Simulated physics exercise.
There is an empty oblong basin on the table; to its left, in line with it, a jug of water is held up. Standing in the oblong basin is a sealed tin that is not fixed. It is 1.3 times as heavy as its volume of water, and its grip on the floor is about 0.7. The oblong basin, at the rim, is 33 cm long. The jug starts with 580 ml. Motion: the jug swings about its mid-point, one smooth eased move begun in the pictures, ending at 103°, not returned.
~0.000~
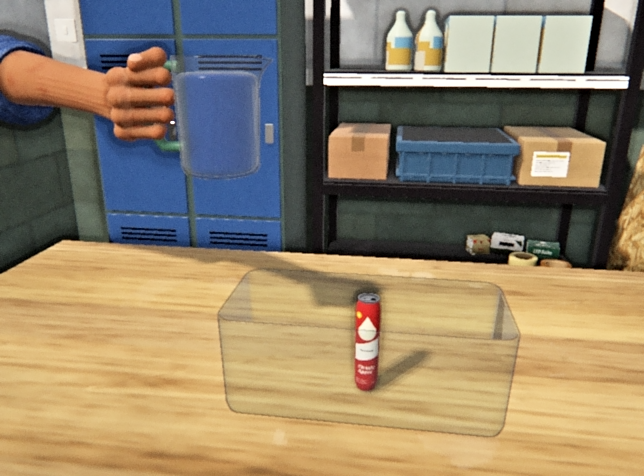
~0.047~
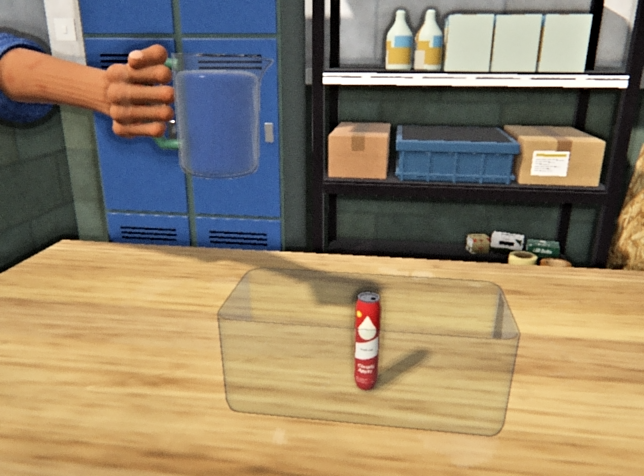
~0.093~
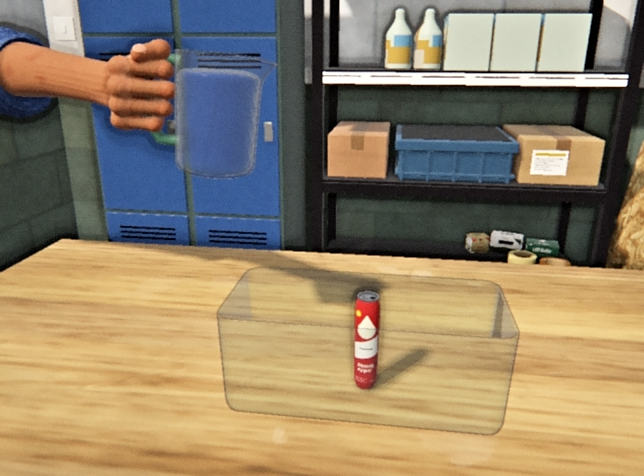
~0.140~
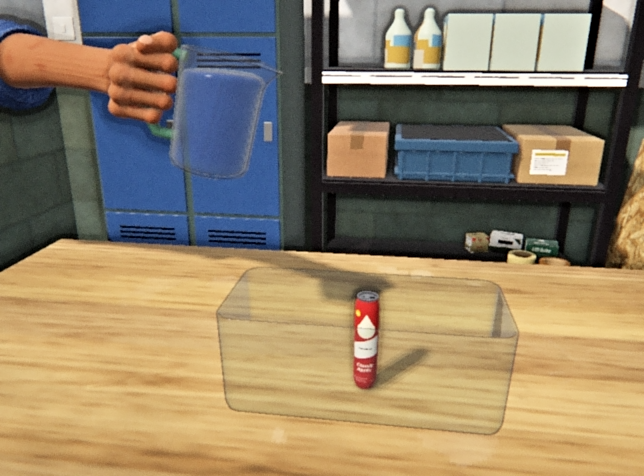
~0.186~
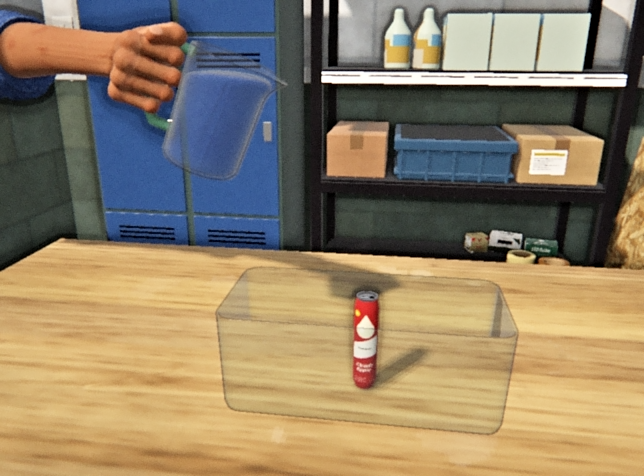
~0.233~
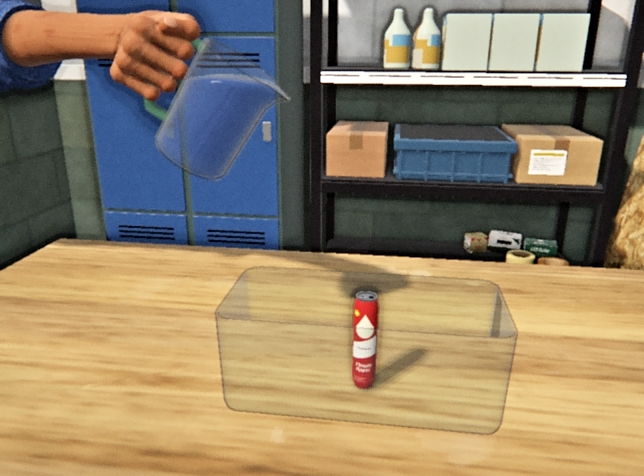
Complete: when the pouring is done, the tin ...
... has gone over.
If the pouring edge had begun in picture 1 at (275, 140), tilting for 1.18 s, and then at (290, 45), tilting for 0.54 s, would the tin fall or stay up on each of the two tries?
The tin stays vertical the first time and overturns the second time.
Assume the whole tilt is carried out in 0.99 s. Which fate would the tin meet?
Result: Tin tipped over.
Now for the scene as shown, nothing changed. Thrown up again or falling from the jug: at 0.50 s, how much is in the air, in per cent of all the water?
Estimate: Some 32 % of the total.
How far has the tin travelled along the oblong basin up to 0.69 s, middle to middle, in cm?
The tin has gone some 2 cm.
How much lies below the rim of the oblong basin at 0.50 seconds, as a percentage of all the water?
At that time the basin holds about 5 per cent of the liquid.
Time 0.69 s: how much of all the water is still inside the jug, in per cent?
Remaining share: Approx. 22 %.
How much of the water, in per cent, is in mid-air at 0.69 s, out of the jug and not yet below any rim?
I'd put it at about 30 per cent of the liquid.
By 0.50 s the tilt is 94° and 63 per cent is still to pour; the tin stands where it began.
By 0.69 s the tilt is 103° and 21 per cent is still to pour; the tin stands 2 cm from where it began.
By 0.89 s the tilt is 103° and 5 per cent is still to pour; the tin leans 45°.
By 1.11 s the tilt is 103° and 1 per cent is still to pour; the tin lies on its side.
At rest the tin lies on its side.
